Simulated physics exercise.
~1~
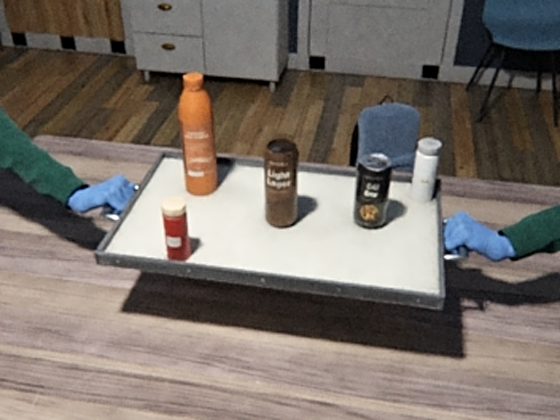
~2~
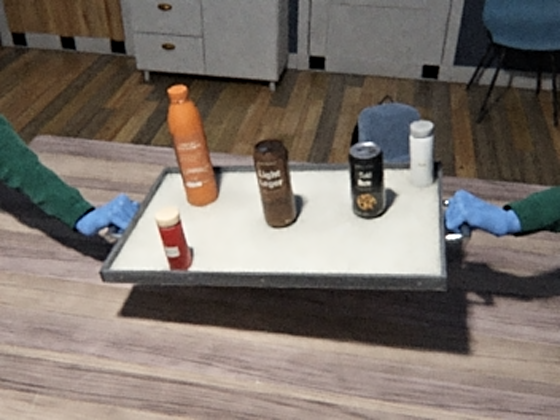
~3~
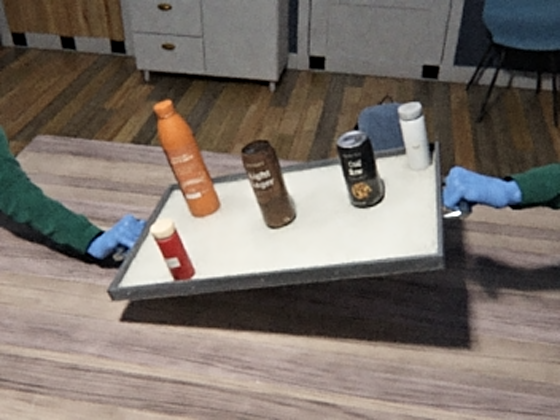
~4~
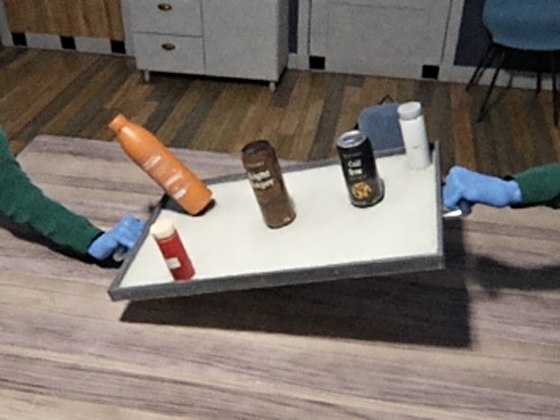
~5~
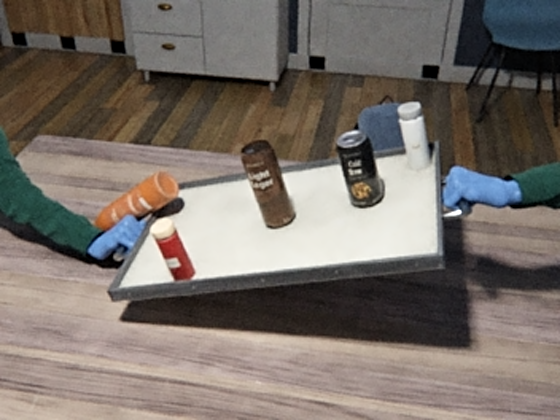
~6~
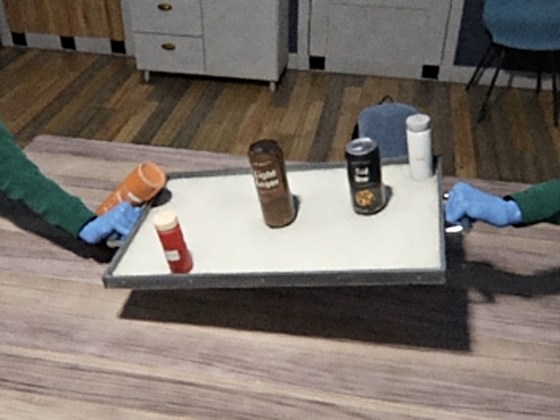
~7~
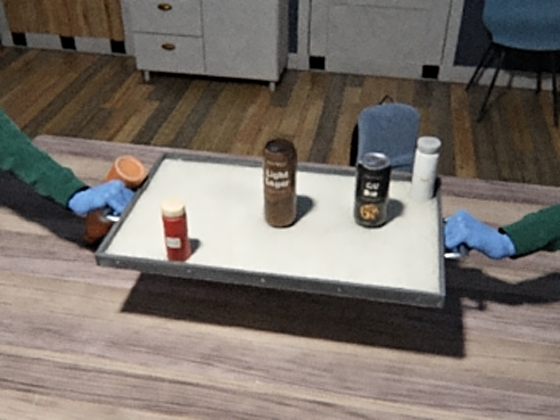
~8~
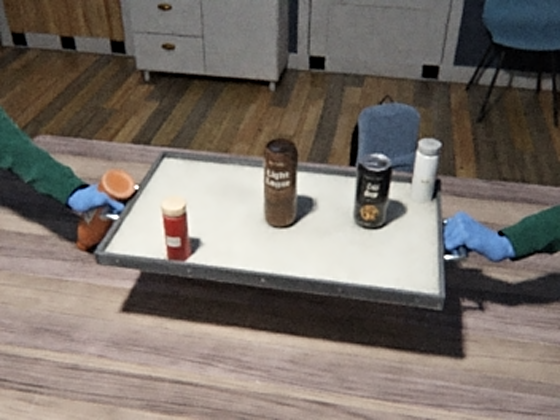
Above a wooden tabletop, two blue-gloved hands hold a tray of five upright containers and tip it down to the left, so the tall orange bottle topples over the left edge. The hands level the tray again, leaving the brown can, black can, red shaker and white shaker standing.
